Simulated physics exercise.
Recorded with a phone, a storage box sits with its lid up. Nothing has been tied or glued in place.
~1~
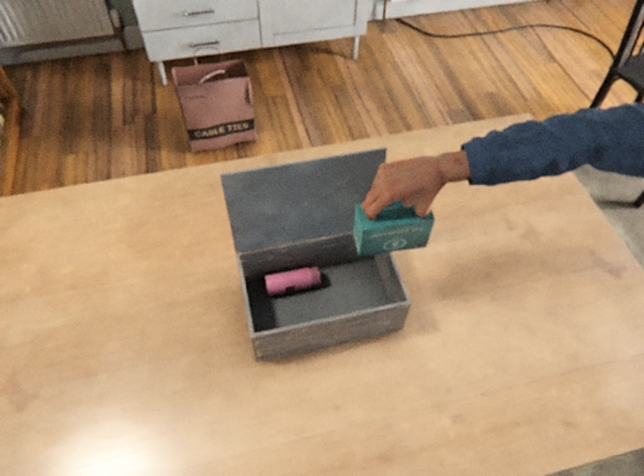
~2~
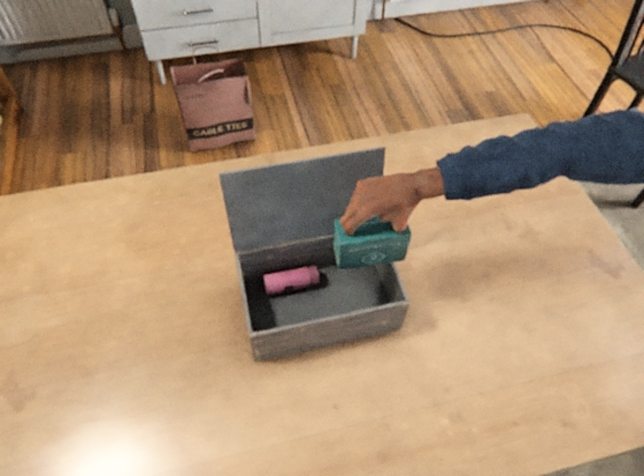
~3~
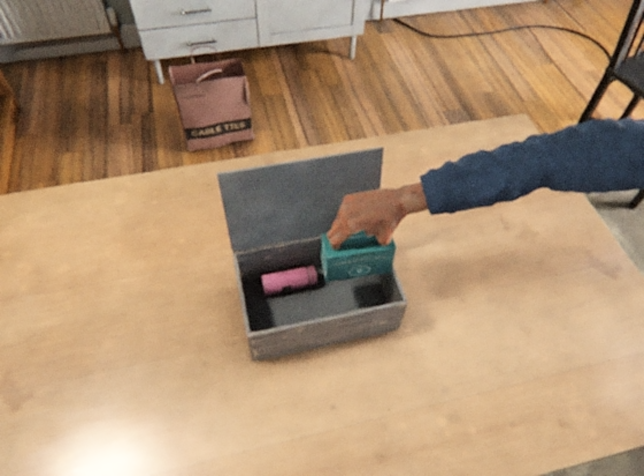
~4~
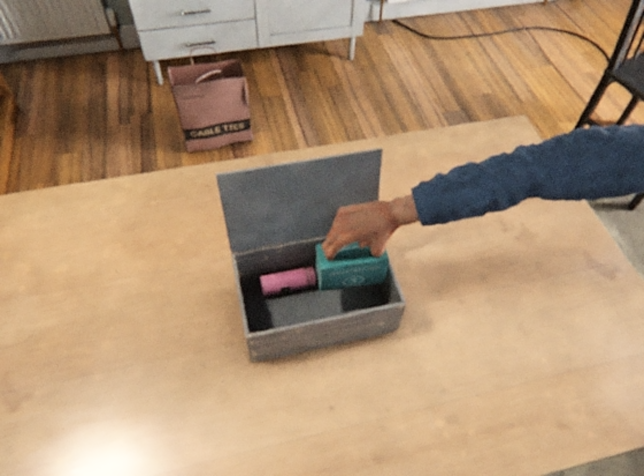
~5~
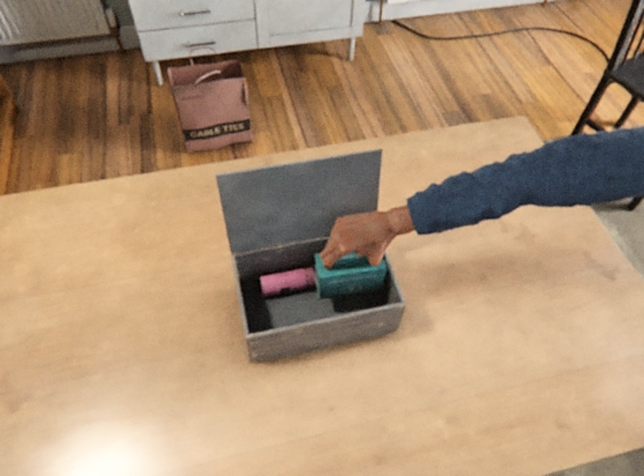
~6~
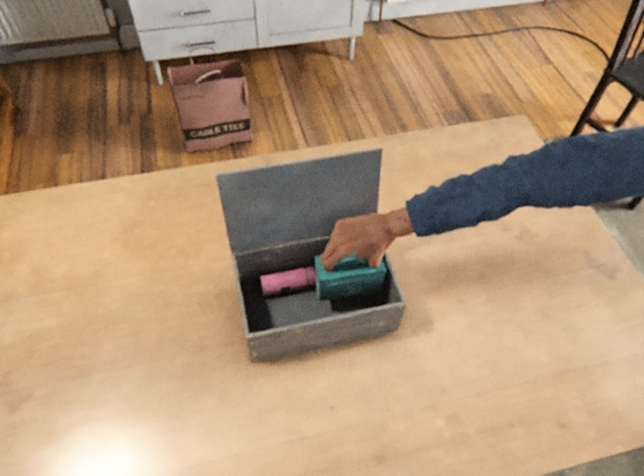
A hand in a blue sleeve moved a turquoise packet leftward and down into an open gray box on a table, beside a pink shaker, and was still holding the packet there.
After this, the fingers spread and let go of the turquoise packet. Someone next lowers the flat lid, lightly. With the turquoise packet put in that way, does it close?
Oh look, the lid finishes down.
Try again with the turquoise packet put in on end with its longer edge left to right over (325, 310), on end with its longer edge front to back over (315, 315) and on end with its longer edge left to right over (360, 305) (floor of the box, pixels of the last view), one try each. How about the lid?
In the first case it is held up; in the second case it stays ajar; in the third case it stays ajar.
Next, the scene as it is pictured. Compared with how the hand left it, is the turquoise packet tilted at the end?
Simply put, the turquoise packet remains unturned.
Then, 0.90 s later than the last frame, lid starting down; turquoise packet moved a little near (348, 289).
Then, 1.40 s later than the last frame, lid 69° above the rim; turquoise packet moved a little near (348, 289).
Then, 1.80 s later than the last frame, lid 39° above the rim; turquoise packet moved a little near (348, 289).
Then, 2.10 s later than the last frame, lid 11° above the rim; turquoise packet moved a little near (348, 289).
When it is over, lid shut; moved from the start, turquoise packet; pink shaker as before. End places, in pixels of the last picture, turquoise packet near (348, 289).
